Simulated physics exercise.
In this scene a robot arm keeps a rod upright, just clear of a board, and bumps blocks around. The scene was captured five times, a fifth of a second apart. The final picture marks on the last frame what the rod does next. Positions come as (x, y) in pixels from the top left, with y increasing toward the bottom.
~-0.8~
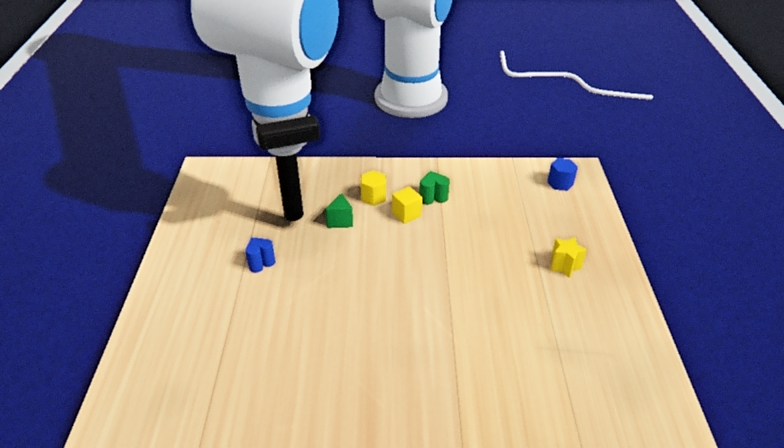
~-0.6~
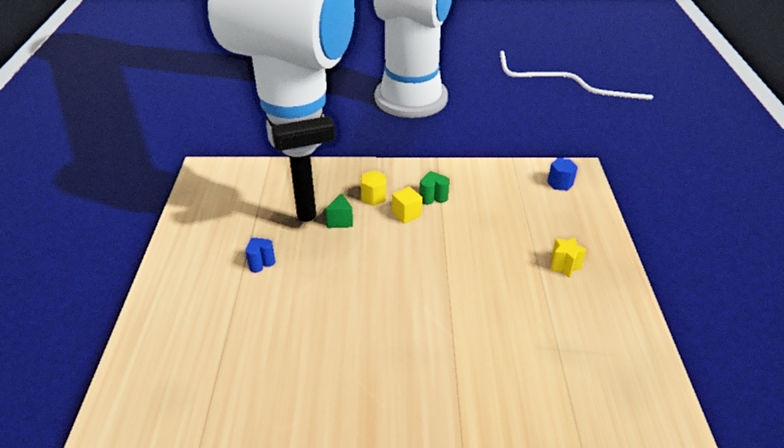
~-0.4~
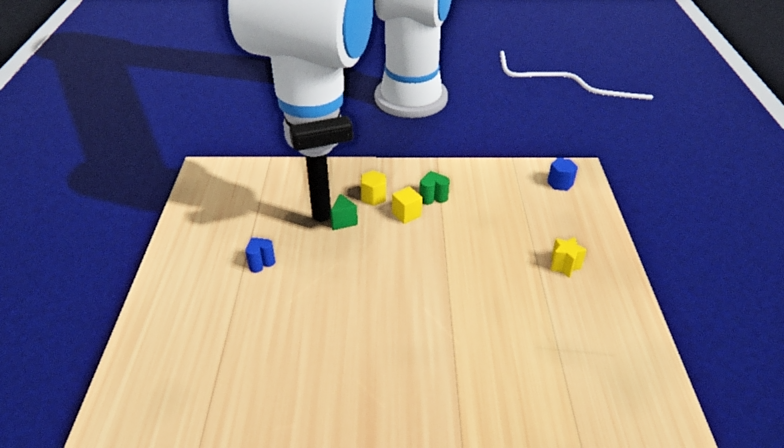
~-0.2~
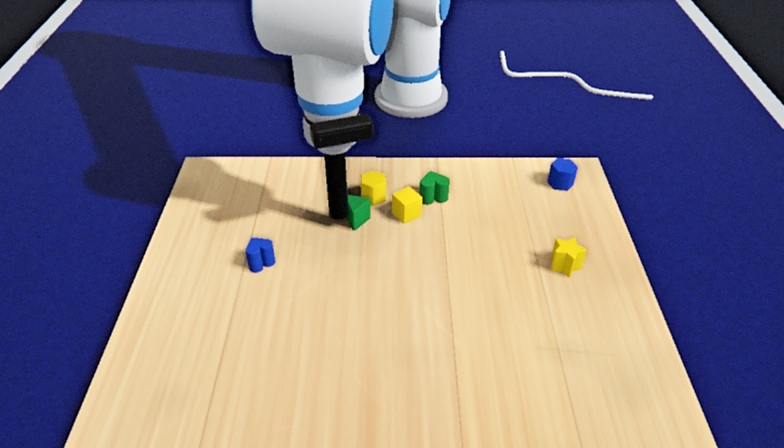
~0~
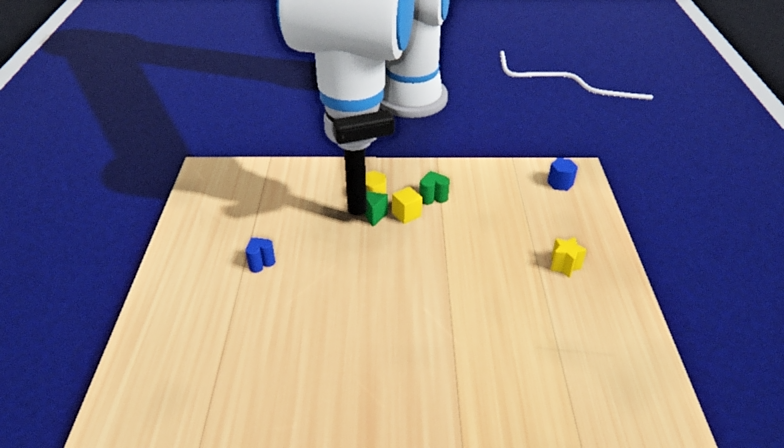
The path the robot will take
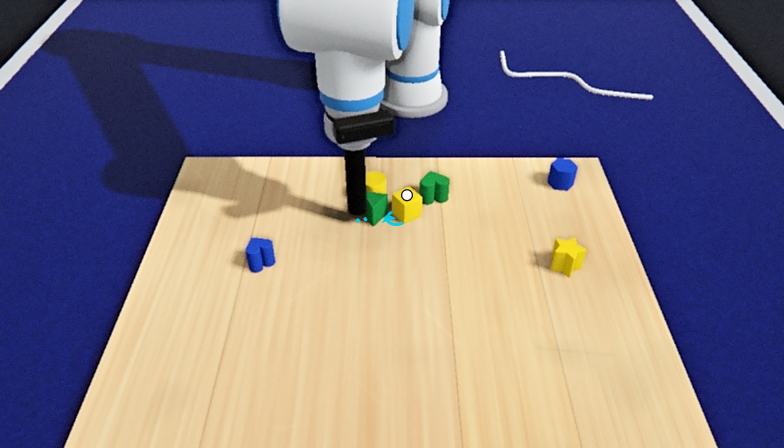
A robot arm's black rod moves right and pushes the green triangular block toward yellow blocks.
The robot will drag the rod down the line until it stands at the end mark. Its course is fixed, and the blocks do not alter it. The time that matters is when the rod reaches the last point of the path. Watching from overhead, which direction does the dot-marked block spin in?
The twist is clockwise.
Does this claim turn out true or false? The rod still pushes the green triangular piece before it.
False
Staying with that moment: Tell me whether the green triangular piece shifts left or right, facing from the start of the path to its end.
It's set to shift left.
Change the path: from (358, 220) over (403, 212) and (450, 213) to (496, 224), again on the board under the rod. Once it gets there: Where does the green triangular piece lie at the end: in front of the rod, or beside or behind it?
At the end of the path, the rod has already lost the green triangular piece, which lies beside or behind it.
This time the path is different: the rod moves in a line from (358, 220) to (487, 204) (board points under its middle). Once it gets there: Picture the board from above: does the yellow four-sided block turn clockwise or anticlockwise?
My answer: Clockwise.
The drawn path runs from (358, 220) by way of (377, 218) to (396, 218); the dot is on the yellow four-sided block.
What follows on the original path. Halfway along, rod at (377, 207); green triangular piece at (389, 190), turned 30° anticlockwise; yellow four-sided block at (412, 194), turned 20° clockwise.
At the end, rod at (396, 207); yellow hexagon not moved; green triangular piece at (395, 186), turned 40° anticlockwise; yellow four-sided block at (418, 193), turned 40° clockwise.
